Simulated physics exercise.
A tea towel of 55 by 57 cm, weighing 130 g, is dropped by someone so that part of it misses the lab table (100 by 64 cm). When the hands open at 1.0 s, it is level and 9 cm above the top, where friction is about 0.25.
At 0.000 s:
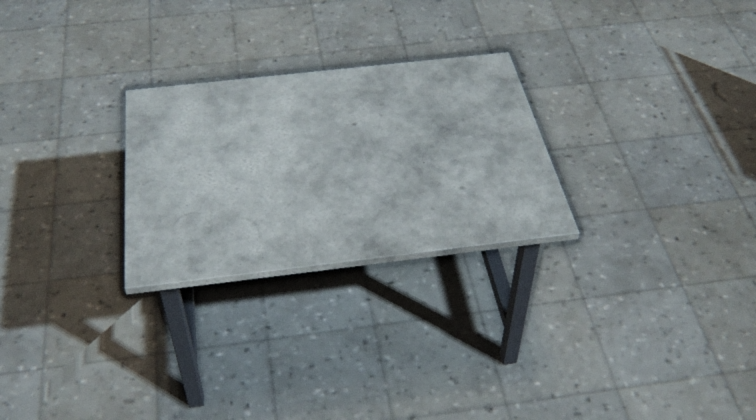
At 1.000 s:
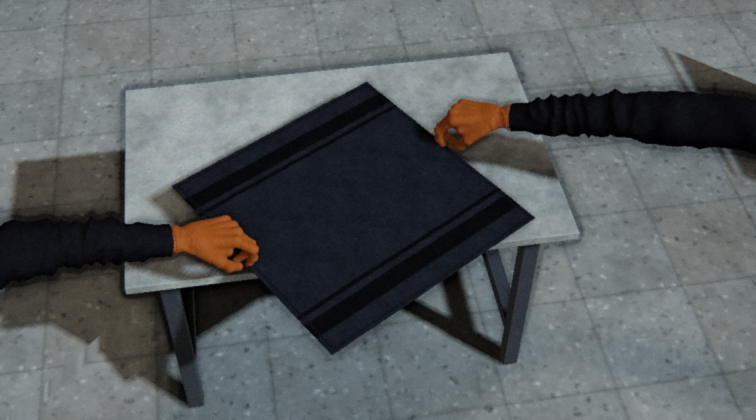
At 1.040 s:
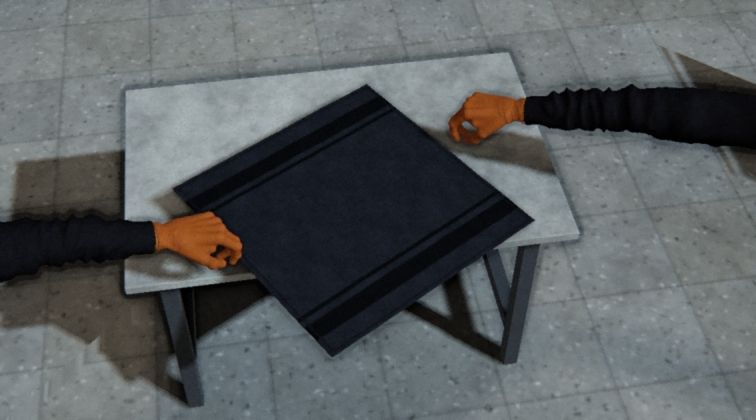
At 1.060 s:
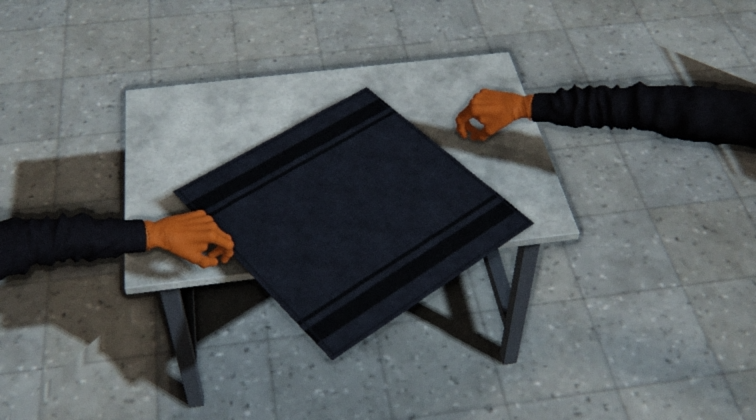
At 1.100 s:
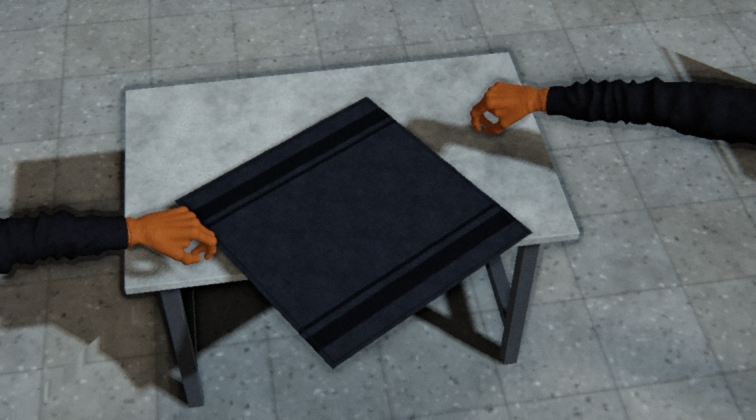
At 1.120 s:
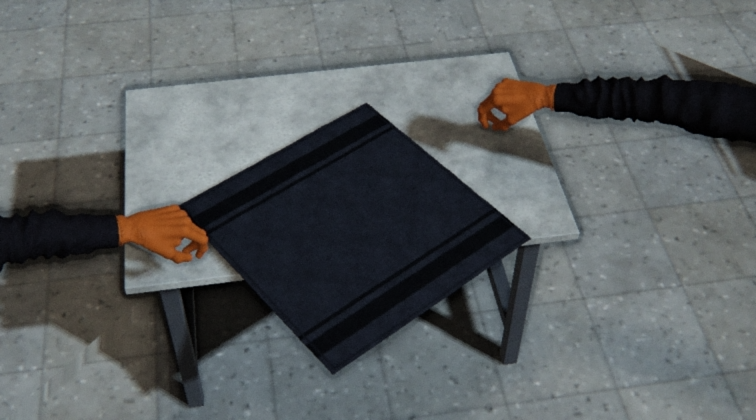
Dark striped tea towel lying partly over the front edge of a grey table, shifting slightly downward as two hands draw apart.
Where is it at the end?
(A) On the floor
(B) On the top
Answer: A.
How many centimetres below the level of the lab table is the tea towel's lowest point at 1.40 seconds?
About 28 cm.
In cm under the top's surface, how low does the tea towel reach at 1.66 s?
Depth under surface at that time: Approx. 36 centimetres.
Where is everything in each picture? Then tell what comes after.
In the first picture, the bare lab table.
In the second picture, tea towel corners (332, 355) (172, 186) (367, 82) (535, 218).
In the third picture, tea towel corners (332, 357) (173, 189).
In the fourth picture, tea towel corners (332, 360) (173, 192).
In the fifth picture, tea towel corners (333, 369) (175, 201).
In the sixth picture, tea towel corners (333, 375) (177, 207) (367, 103) (531, 239).
After 1.4 s, 55 % of the tea towel is still over the top.
After 1.7 s, 30 % of the tea towel is still over the top.
After 1.9 s, 0 % of the tea towel is still over the top.
After 2.2 s, 0 % of the tea towel is still over the top.
After 4.4 s, 0 % of the tea towel is still over the top.
